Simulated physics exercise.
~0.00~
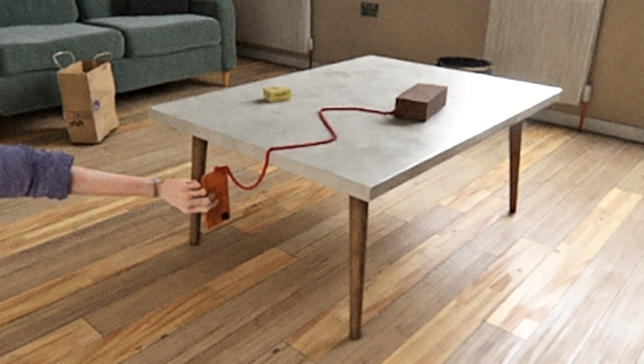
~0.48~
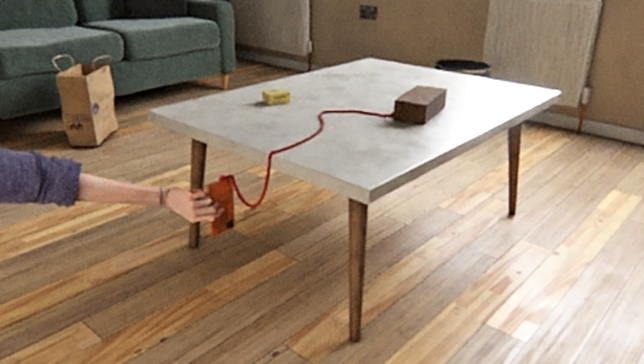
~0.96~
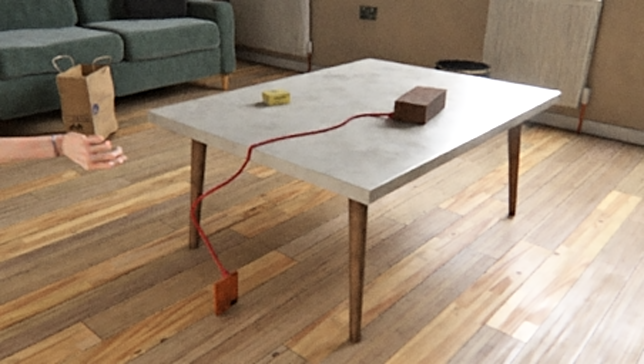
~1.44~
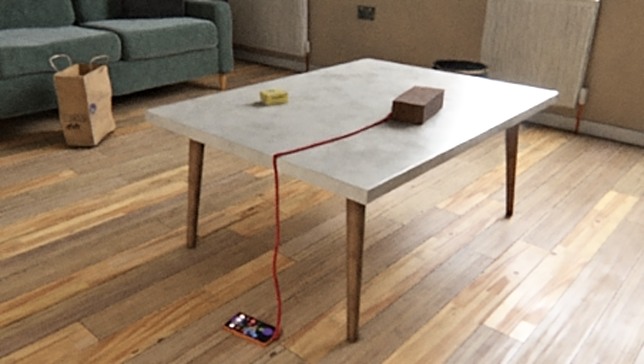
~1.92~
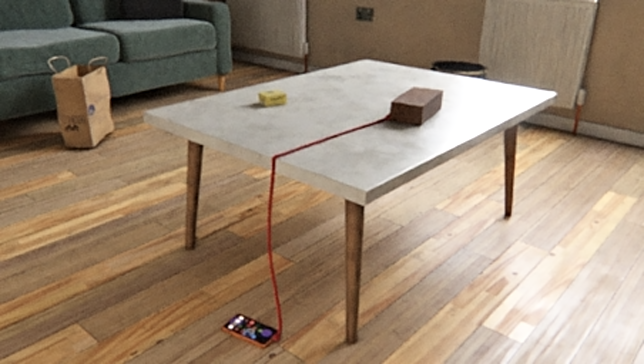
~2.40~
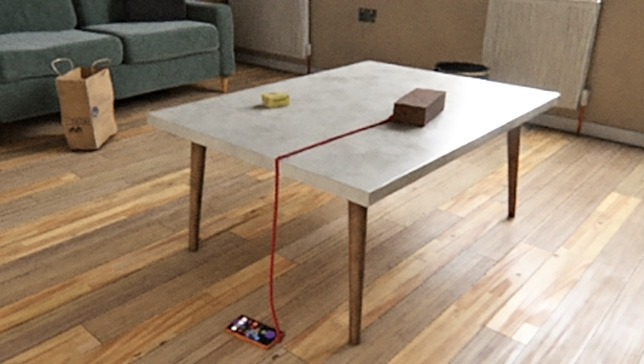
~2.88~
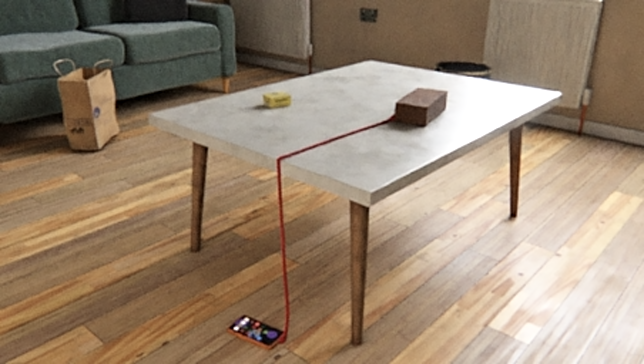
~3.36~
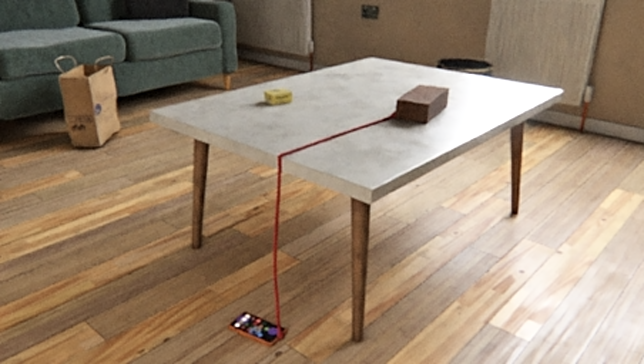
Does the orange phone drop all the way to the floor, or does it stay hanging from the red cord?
The orange phone drops all the way and lands on the floor, while the yellow box keeps its place on the table.
An arm in a purple sleeve reaches in from the left, holding an orange phone beside the leg of a pale table in a room with a wooden floor, seen from slightly above by a gently swaying camera. A red cord runs from the phone over the table's edge to a brown brick, with a small yellow box nearby and a green sofa behind. The hand lets go and draws back, and the phone drops, swinging to the right as the cord straightens. It lands on the floor near the front leg, screen up. The brick and yellow box stay in place on the table.
